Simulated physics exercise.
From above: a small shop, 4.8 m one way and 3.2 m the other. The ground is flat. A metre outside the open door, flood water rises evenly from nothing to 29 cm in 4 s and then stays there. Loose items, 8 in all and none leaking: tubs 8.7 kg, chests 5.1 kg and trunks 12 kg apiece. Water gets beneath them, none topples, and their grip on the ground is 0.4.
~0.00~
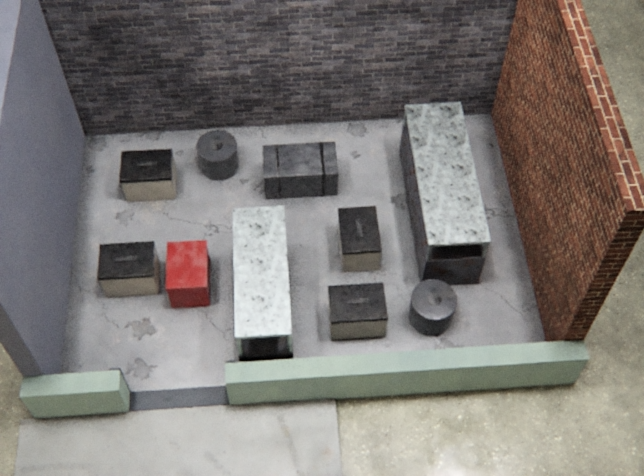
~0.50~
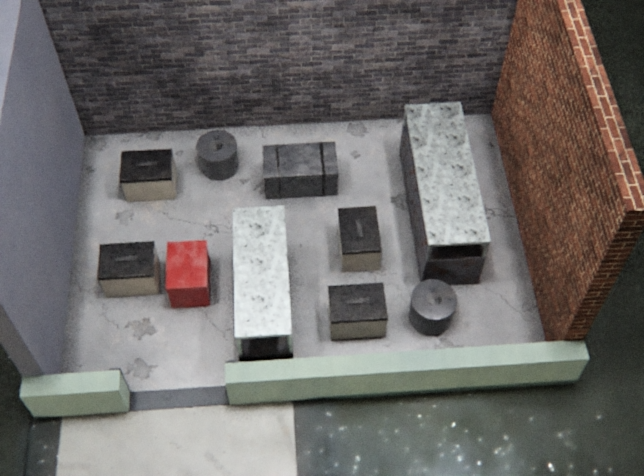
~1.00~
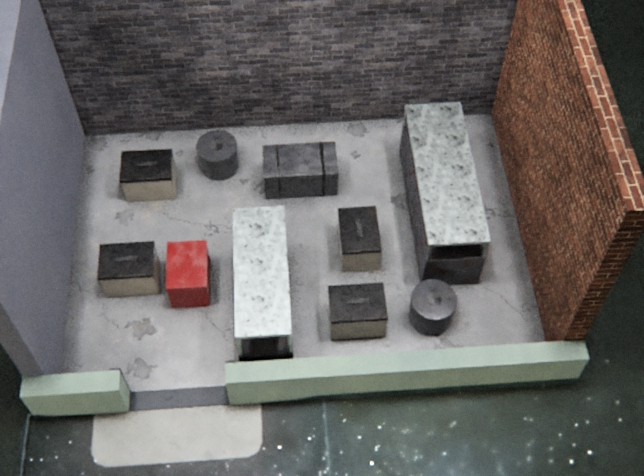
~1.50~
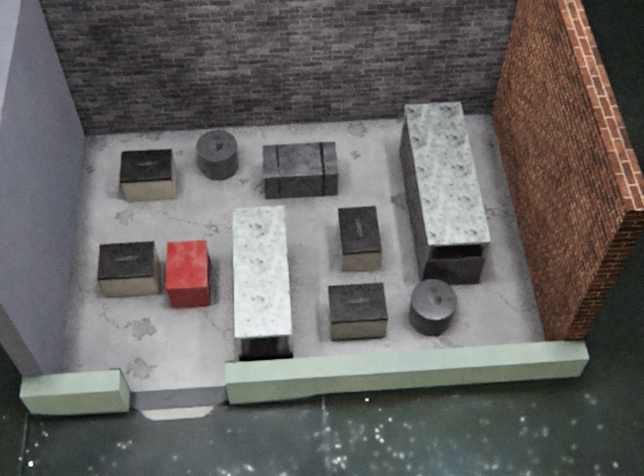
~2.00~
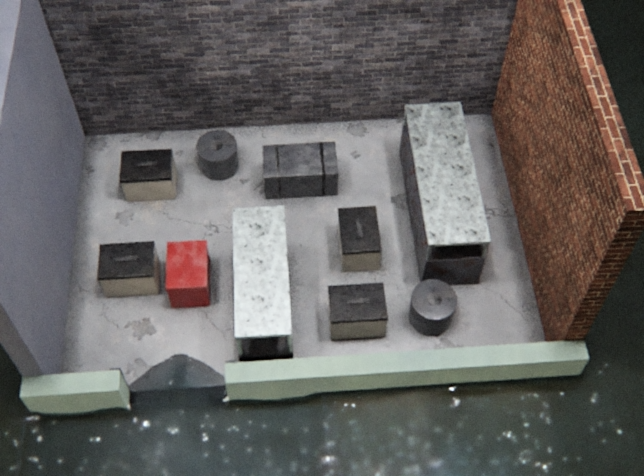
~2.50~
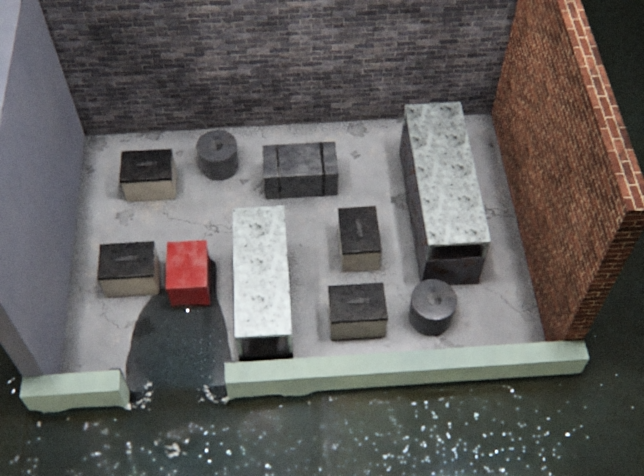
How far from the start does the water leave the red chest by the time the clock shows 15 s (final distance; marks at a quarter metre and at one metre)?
The red chest gets carried off.
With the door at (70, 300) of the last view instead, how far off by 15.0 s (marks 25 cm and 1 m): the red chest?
In that case the red chest gets carried off.
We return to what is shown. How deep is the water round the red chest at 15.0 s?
Roughly 18 cm.
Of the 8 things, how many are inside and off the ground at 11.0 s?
At that moment 8.
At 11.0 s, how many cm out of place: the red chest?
Roughly 200 cm by then.
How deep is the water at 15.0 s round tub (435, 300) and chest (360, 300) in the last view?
Roughly 19 and 18 cm.
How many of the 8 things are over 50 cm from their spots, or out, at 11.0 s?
7 of them.
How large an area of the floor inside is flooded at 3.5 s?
About 3.5 m2.
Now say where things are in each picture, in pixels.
The first frame shows the red chest at (187, 264), on the bottom; 0.0 m2 under water; 0 of 8 have shifted.
The second frame shows the red chest at (187, 264) rests on the ground; water covers 0.0 m2; 0 of 8 have shifted.
The third frame shows the red chest at (187, 264), on the bottom; water covers 0.0 m2; 0 of 8 have shifted.
The fourth frame shows the red chest at (187, 264) rests on the ground; water covers 0.0 m2; 0 of 8 have shifted.
The fifth frame shows the red chest at (187, 264) rests on the ground; water covers 0.2 m2; 0 of 8 have shifted.
The sixth frame shows the red chest at (187, 264) rests on the ground; water covers 0.9 m2; 0 of 8 have shifted.
After 3.5 s the red chest is near (191, 224), 0.5 m from its start, afloat; 1 afloat.
After 6.8 s the red chest is near (194, 151), 1.3 m from its start, afloat; 3 afloat.
After 11.0 s the red chest is near (398, 257), 2.1 m from its start, afloat; 8 afloat.
After 15.0 s the red chest is near (401, 231), 2.2 m from its start, afloat; 8 afloat.
